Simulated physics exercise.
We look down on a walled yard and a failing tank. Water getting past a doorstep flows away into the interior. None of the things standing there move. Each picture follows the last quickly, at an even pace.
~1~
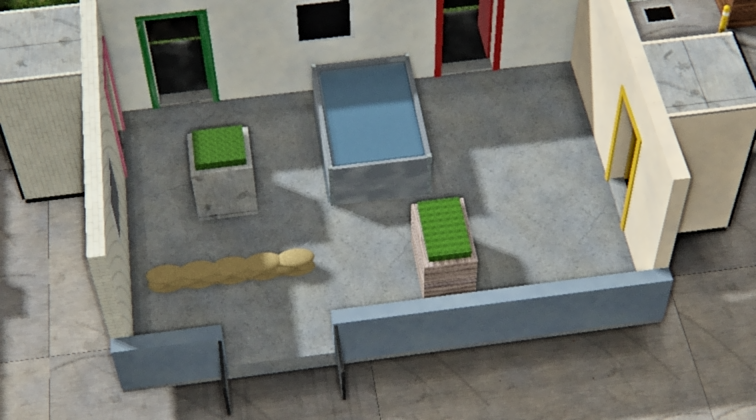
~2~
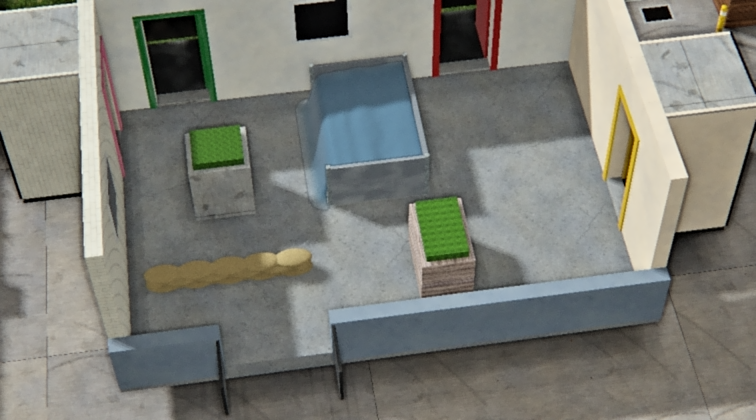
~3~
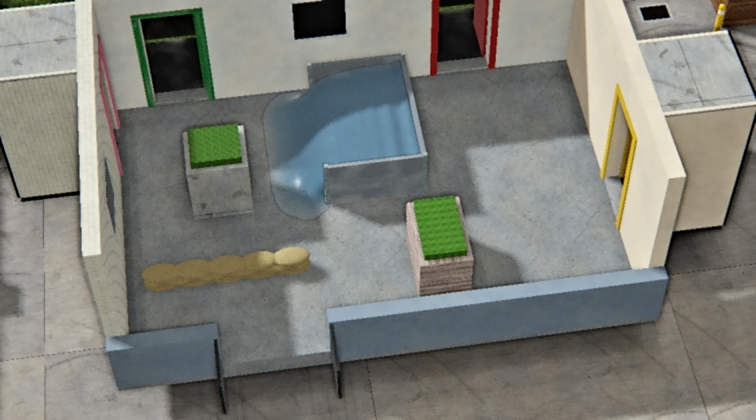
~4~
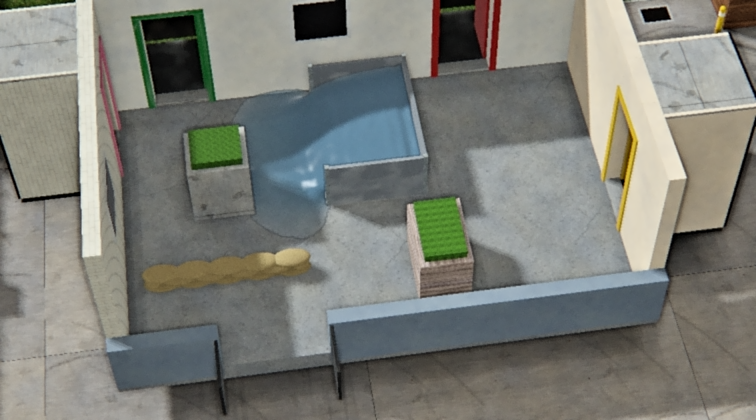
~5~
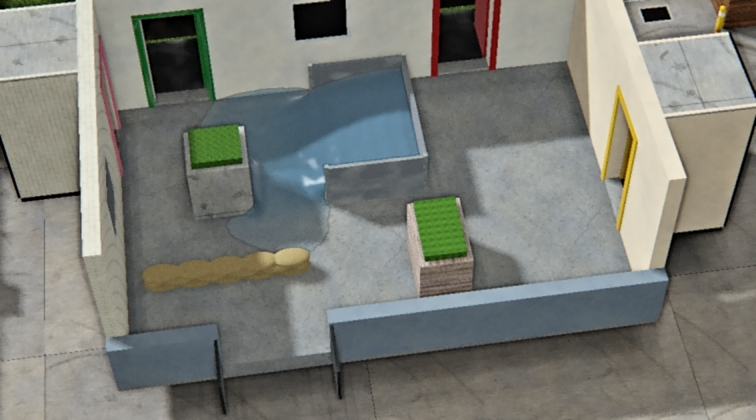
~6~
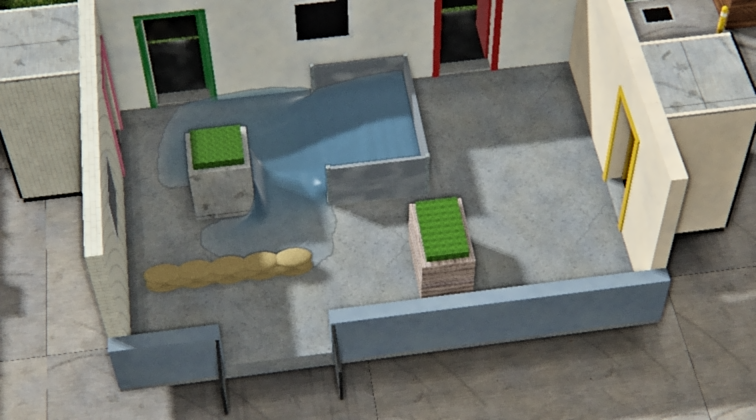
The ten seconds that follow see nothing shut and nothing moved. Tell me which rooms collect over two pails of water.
Here it is: The room behind the green door collects over two pails, the room behind the red door stays at two pails or less, the room behind the pink door collects over two pails, the room behind the yellow door stays at two pails or less.
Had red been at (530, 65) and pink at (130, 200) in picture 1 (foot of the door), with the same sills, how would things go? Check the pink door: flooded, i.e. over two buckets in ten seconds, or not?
Note - pink: Comes out above.
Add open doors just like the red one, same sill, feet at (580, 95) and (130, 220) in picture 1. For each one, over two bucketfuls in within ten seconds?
Taking them in order: The first door stays short, the second door exceeds it.
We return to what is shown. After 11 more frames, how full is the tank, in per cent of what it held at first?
My reading is roughly 20 in a hundred.
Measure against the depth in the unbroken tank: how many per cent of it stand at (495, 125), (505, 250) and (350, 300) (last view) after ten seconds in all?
Taking the places in turn, I get roughly 2, 2 and 6 percent.
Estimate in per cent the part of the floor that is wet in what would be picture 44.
It works out to about 60 in a hundred.
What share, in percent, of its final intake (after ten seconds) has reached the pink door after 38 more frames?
Roughly 95 percent.
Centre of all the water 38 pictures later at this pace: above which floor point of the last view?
Close to pixel (286, 204).
A moment on, water covers 30 % of the floor; the green door under two buckets in, the red door not reached, the pink door far over two buckets in, the yellow door not reached.
Next, water covers 35 % of the floor; the green door over two buckets in, the red door not reached, the pink door far over two buckets in, the yellow door not reached.
Then, water covers 50 % of the floor; the green door far over two buckets in, the red door not reached, the pink door far over two buckets in, the yellow door not reached.
Later, water covers 60 % of the floor; the green door far over two buckets in, the red door wet at the sill, nothing in, the pink door far over two buckets in, the yellow door wet at the sill, nothing in.
In the end, water covers 80 % of the floor; the green door far over two buckets in, the red door wet at the sill, nothing in, the pink door far over two buckets in, the yellow door wet at the sill, nothing in.
